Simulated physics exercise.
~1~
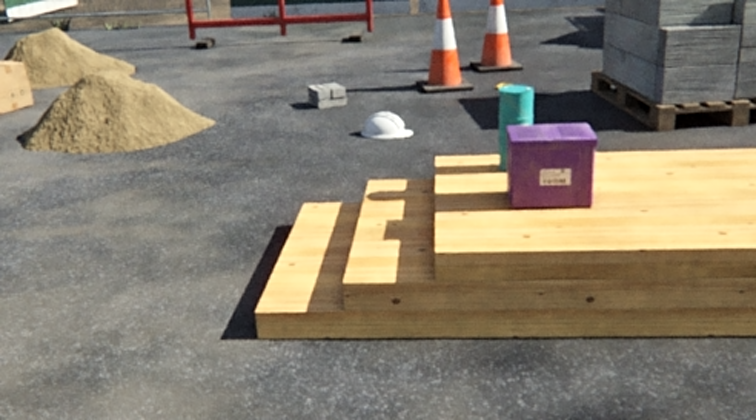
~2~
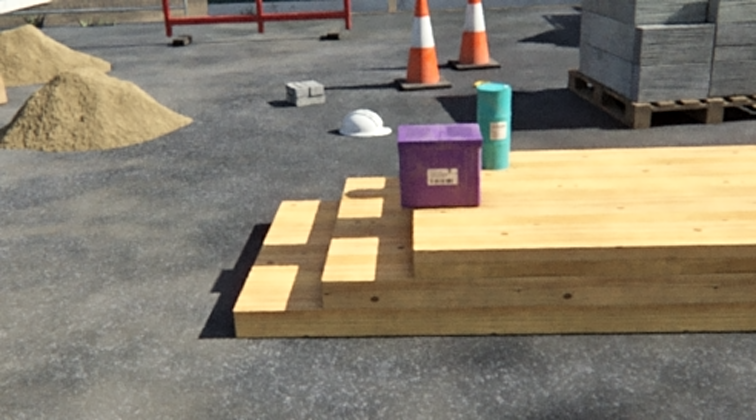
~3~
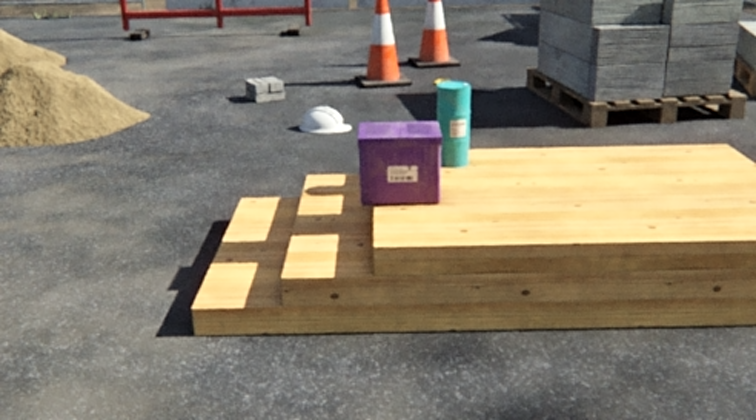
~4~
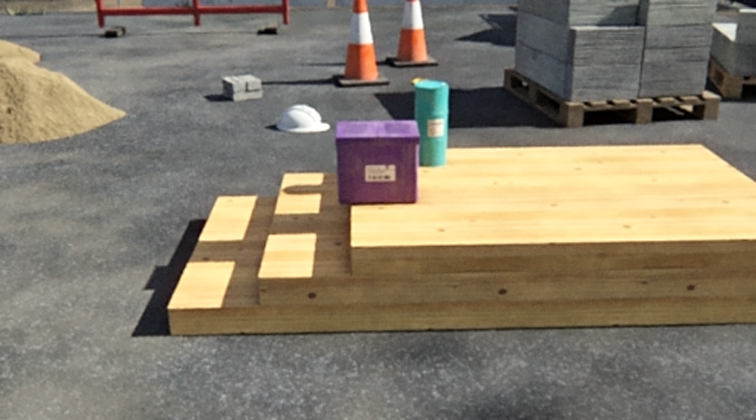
On a paved building yard, a purple box slides left along stacked timber and stops, upright, before the steps.
